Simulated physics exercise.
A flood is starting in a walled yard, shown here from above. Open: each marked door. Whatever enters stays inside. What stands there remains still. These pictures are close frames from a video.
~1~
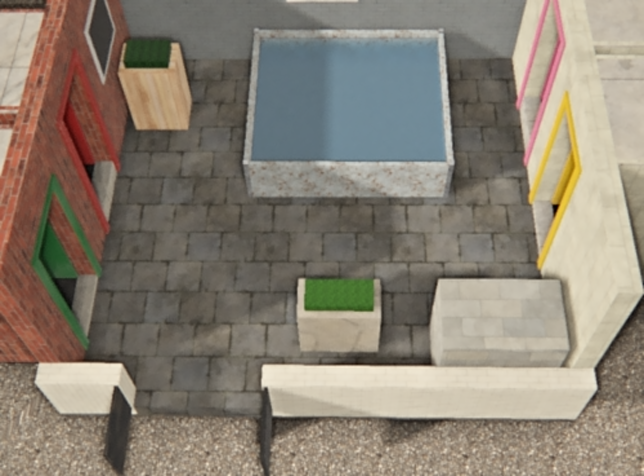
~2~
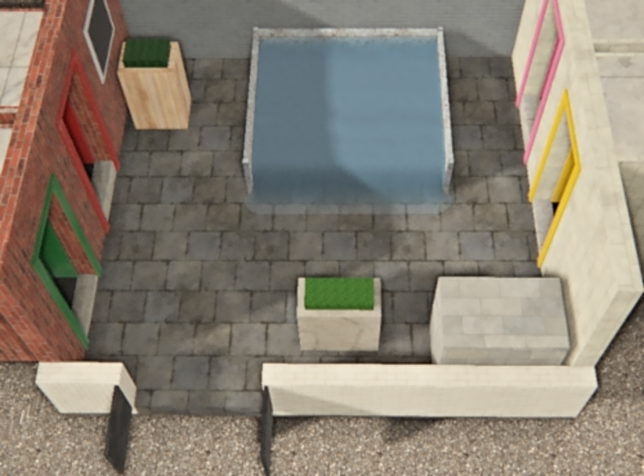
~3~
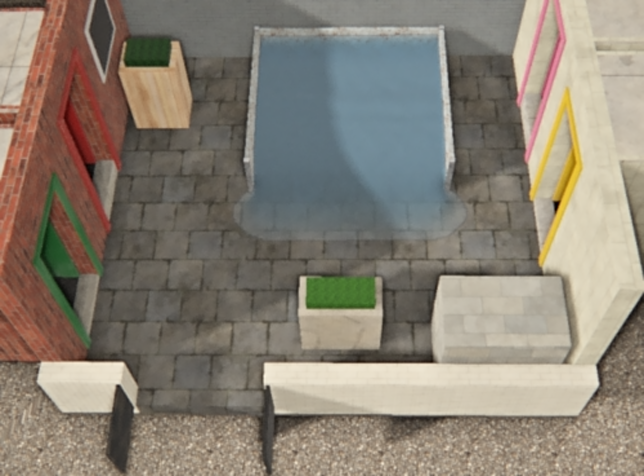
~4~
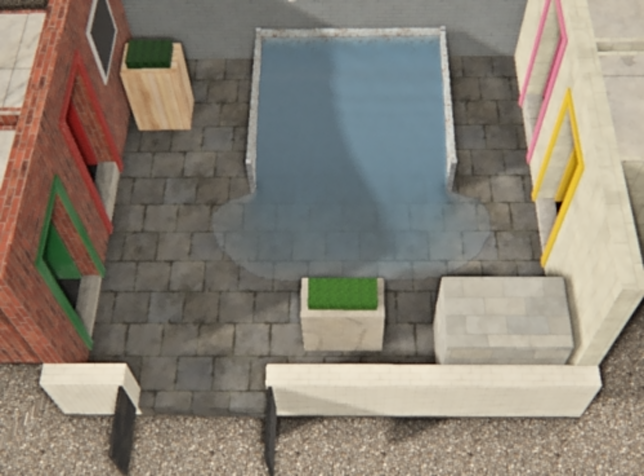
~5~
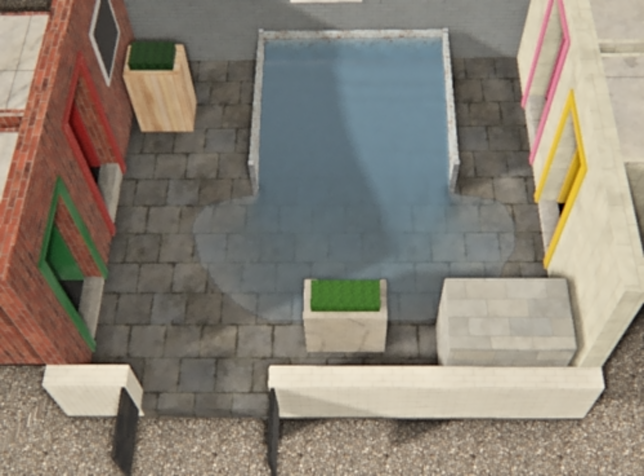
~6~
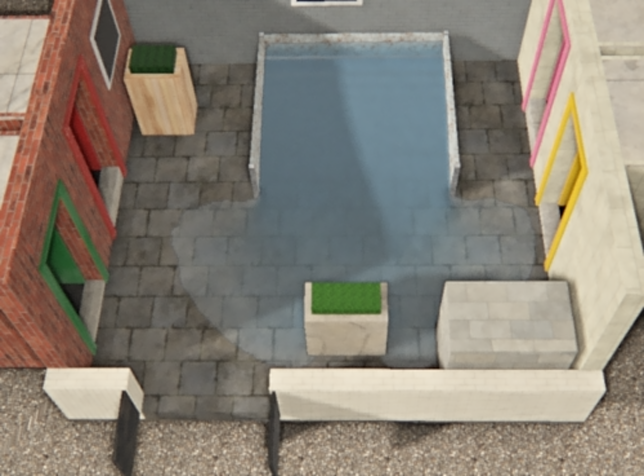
At first, still water fills a raised stone tank in a walled, paved yard seen from above. Then the tank's near side is gone and water pours out onto the dark paving, spreading in a widening rounded sheet toward the front wall until it surrounds the low planter and reaches the pale block.
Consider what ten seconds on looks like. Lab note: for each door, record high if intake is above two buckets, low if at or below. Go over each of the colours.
Green door: High; pink door: Low; yellow door: High; red door: Low.
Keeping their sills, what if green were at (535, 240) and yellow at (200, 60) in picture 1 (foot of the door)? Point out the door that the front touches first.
The green door, as it turns out.
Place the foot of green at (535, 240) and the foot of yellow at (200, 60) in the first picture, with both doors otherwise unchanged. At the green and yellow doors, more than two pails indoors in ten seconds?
Green: Overshoots; yellow: Overshoots.
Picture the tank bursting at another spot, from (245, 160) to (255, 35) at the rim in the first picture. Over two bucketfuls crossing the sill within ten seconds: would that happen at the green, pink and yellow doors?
Against the threshold, green beats it, pink misses it, yellow misses it.
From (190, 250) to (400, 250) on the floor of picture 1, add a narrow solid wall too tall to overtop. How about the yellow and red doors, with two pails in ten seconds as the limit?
Result - yellow ends up above, red ends up above.
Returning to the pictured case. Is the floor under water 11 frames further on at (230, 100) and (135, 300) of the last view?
Not wet, soaked.
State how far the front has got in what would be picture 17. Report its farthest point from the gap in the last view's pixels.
The front should reach about (88, 392).
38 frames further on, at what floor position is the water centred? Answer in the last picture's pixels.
I'd say around (331, 213).
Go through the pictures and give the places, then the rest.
Still water in the tank at (348, 98), in the first picture.
The front is at (449, 197), out from the gap at (348, 184), in the second picture.
The front is at (461, 210), out from the gap at (349, 184), in the third picture.
The front is at (225, 243), out from the gap at (351, 186), in the fourth picture.
Water pours out at (353, 188) and has run to (494, 271), in the fifth picture.
The front is at (268, 356), out from the gap at (354, 191), in the sixth picture.
A moment on, water covers 50 % of the floor; the green door not reached, the pink door not reached, the yellow door wet at the sill, nothing in, the red door not reached.
Next, water covers 55 % of the floor; the green door wet at the sill, nothing in, the pink door not reached, the yellow door wet at the sill, nothing in, the red door not reached.
Then, water covers 70 % of the floor; the green door over two buckets in, the pink door wet at the sill, nothing in, the yellow door over two buckets in, the red door wet at the sill, nothing in.
Later, water covers 95 % of the floor; the green door far over two buckets in, the pink door wet at the sill, nothing in, the yellow door over two buckets in, the red door wet at the sill, nothing in.
In the end, water covers 95 % of the floor; the green door far over two buckets in, the pink door wet at the sill, nothing in, the yellow door far over two buckets in, the red door wet at the sill, nothing in.
